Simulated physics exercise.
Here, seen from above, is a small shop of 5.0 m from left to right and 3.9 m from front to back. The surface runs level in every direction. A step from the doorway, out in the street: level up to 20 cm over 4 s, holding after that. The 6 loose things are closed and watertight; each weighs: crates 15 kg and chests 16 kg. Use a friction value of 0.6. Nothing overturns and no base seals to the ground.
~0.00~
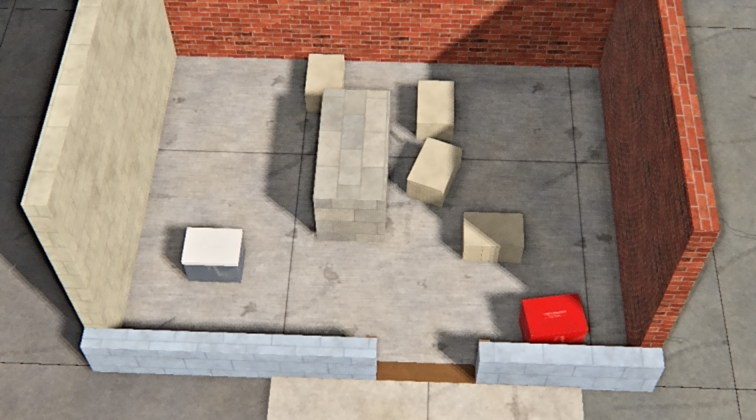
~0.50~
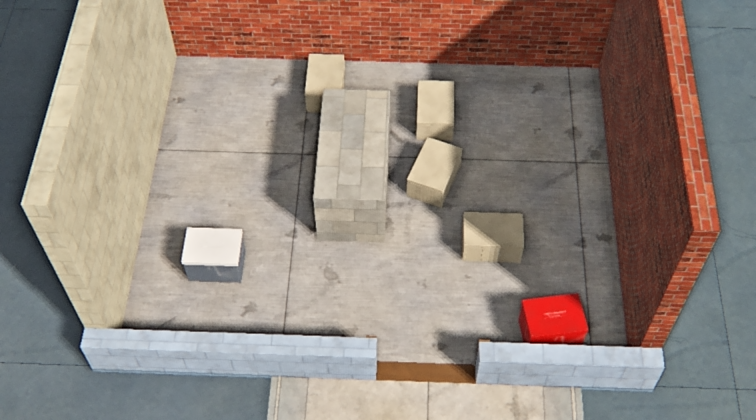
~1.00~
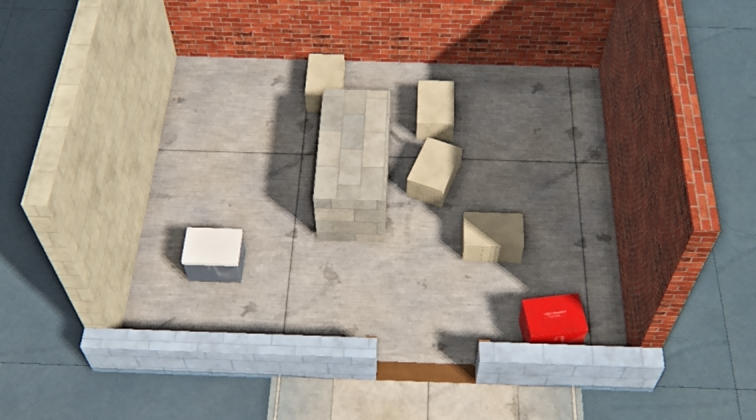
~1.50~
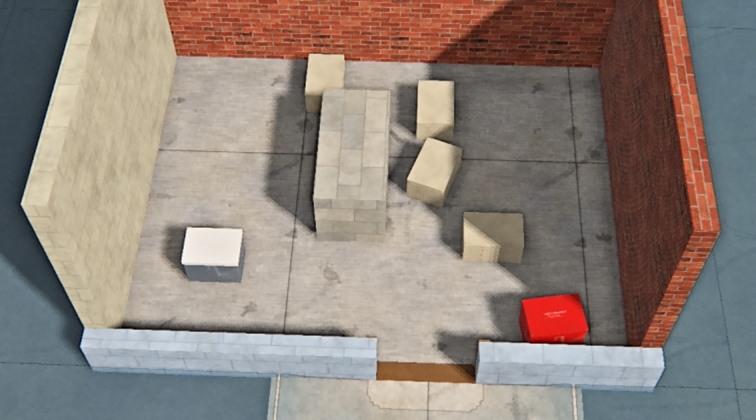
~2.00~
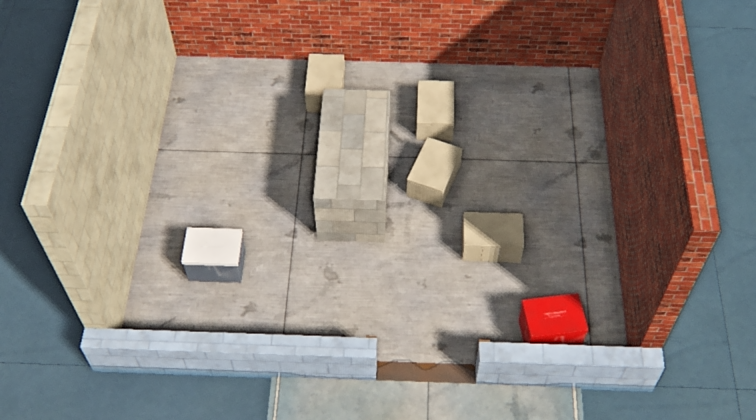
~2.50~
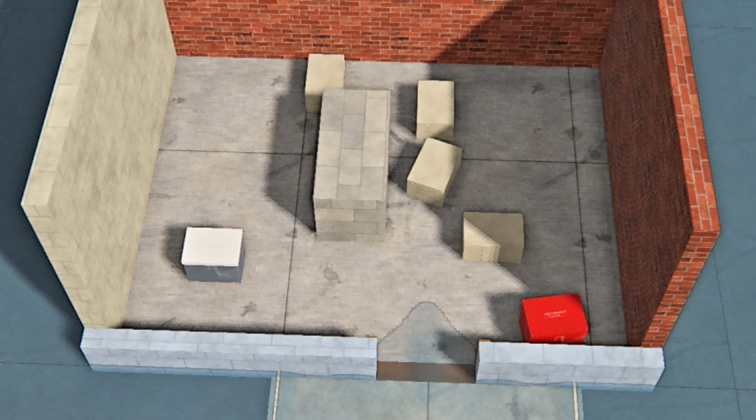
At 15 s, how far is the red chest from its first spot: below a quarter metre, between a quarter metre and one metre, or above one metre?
Between a quarter metre and one metre.
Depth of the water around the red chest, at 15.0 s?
About 9 cm.
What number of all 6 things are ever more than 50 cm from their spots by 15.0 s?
The total is 4.
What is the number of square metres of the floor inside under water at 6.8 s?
Some 13 m2.
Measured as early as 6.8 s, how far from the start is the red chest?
Close to 0 cm.
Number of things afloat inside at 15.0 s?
The count is 6.
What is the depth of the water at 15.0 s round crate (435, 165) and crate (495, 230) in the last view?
First roughly 12 cm, second roughly 11 cm.
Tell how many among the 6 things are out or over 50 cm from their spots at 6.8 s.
The count is 1.
After 3.5 s the red chest is near (555, 315), 0.0 m from its start, aground; 0 afloat.
After 6.8 s the red chest is near (555, 315), 0.0 m from its start, aground; 0 afloat.
After 11.0 s the red chest is near (555, 315), 0.0 m from its start, aground; 3 afloat.
After 15.0 s the red chest is near (510, 299), 0.5 m from its start, afloat; 6 afloat.
